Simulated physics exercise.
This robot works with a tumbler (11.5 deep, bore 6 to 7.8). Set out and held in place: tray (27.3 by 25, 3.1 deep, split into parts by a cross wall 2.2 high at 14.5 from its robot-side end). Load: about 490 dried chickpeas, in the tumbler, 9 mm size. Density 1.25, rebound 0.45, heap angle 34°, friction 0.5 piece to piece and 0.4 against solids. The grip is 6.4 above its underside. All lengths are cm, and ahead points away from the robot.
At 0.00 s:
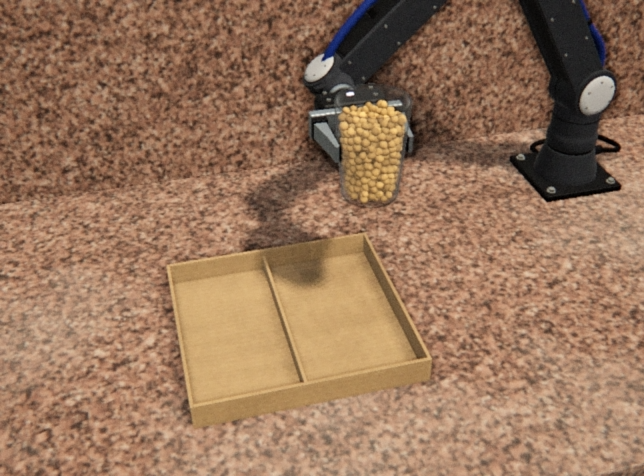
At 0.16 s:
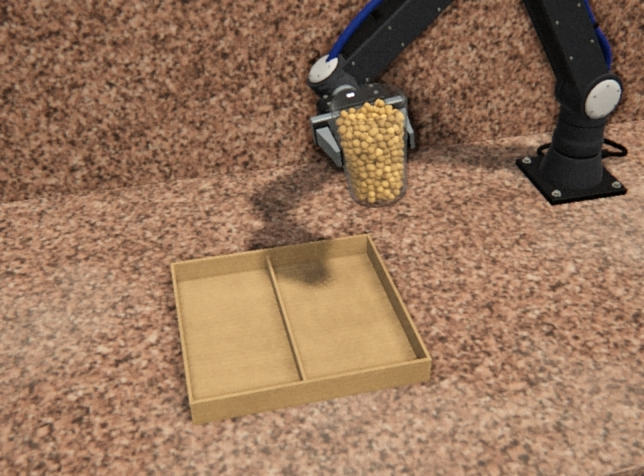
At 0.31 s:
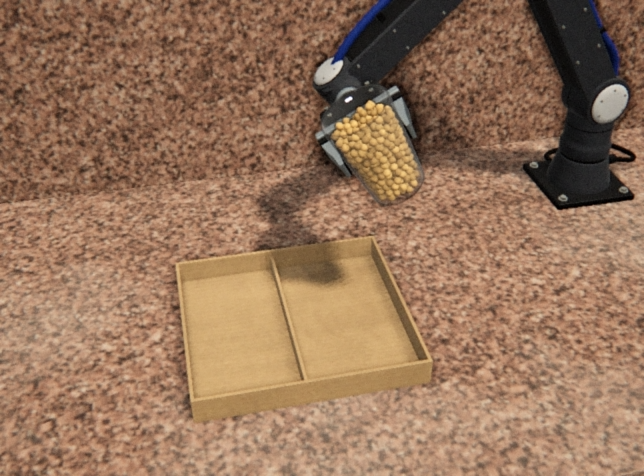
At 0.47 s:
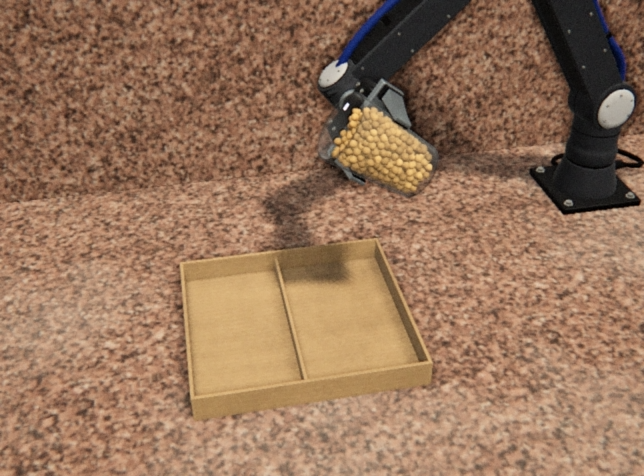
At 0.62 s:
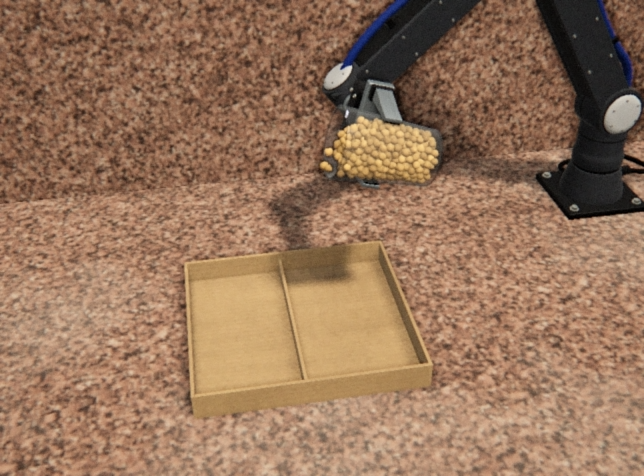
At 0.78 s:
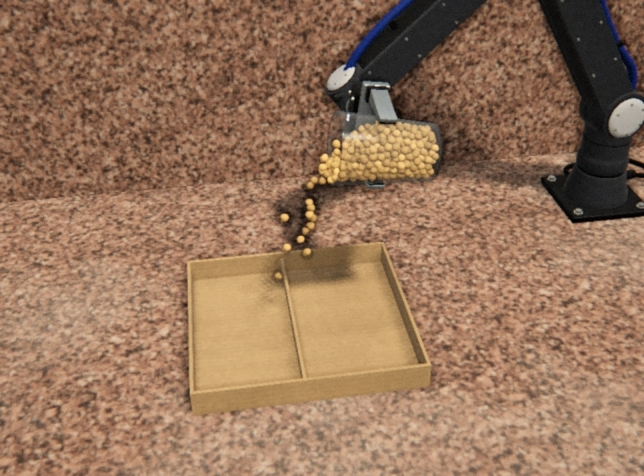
The clip opens on a black robot arm holding a clear tumbler full of dried chickpeas upright behind a tan, two-part tray on a speckled surface. The arm tilts the tumbler steadily, its mouth swinging to the left until it lies nearly on its side, and then a thin stream of chickpeas drops toward the tray.
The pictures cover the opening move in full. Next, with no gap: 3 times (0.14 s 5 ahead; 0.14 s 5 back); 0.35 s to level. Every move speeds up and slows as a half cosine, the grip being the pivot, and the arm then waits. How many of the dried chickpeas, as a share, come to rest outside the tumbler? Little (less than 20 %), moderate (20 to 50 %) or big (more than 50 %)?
A big share, more than 50 %, ends outside the tumbler.
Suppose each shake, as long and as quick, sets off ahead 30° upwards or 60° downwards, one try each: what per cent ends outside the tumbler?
Some 85 and 30 per cent.
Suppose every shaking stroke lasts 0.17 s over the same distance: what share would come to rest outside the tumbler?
It would be near 70 per cent.
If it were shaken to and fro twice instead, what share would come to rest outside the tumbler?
It would be near 70 per cent.
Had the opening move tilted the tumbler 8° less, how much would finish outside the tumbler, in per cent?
It would be near 60 per cent.
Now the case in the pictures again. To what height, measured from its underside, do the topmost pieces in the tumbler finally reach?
Some 5.0 cm.
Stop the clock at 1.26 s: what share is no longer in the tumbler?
About 50 per cent by then.
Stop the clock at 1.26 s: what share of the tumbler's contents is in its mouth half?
Some 70 per cent.
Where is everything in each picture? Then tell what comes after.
The first frame shows tumbler middle at (371, 150), level; upper third of the load around (372, 128), from x 340 to 400, top at y 105; 491 in the tumbler.
The second frame shows tumbler middle at (373, 150), tilted 8° forward; upper third of the load around (373, 129), from x 340 to 400, top at y 105.
The third frame shows tumbler middle at (378, 150), tilted 28° forward; upper third of the load around (374, 131), from x 335 to 415, top at y 105.
The fourth frame shows tumbler middle at (382, 150), tilted 54° forward; upper third of the load around (375, 133), from x 335 to 430, top at y 110.
The fifth frame shows tumbler middle at (385, 151), tilted 74° forward; upper third of the load around (381, 137), from x 325 to 435, top at y 120.
The sixth frame shows tumbler middle at (385, 150), tilted 82° forward; upper third of the load around (391, 140), from x 280 to 435, top at y 125; 479 in the tumbler, 1 in the far-side part, 11 in flight or on a rim.
By 1.26 s, tilted 82° forward, highest piece 26 above the table; 239 in the tumbler, 192 in the far-side part, 39 in the robot-side part, 2 on the table or floor, 19 in flight or on a rim.
By 1.73 s, tilted 63° forward, highest piece 25 above the table; 287 in the far-side part, 104 in the tumbler, 80 in the robot-side part, 3 on the table or floor, 17 in flight or on a rim.
By 2.17 s, level, highest piece 24 above the table; 291 in the far-side part, 103 in the tumbler, 94 in the robot-side part, 3 on the table or floor.
By 3.22 s, level, highest piece 24 above the table; 291 in the far-side part, 103 in the tumbler, 94 in the robot-side part, 3 on the table or floor.
Final count, 291 in the far-side part, 103 in the tumbler, 94 in the robot-side part, 3 on the table or floor. That is 79 % outside the tumbler.
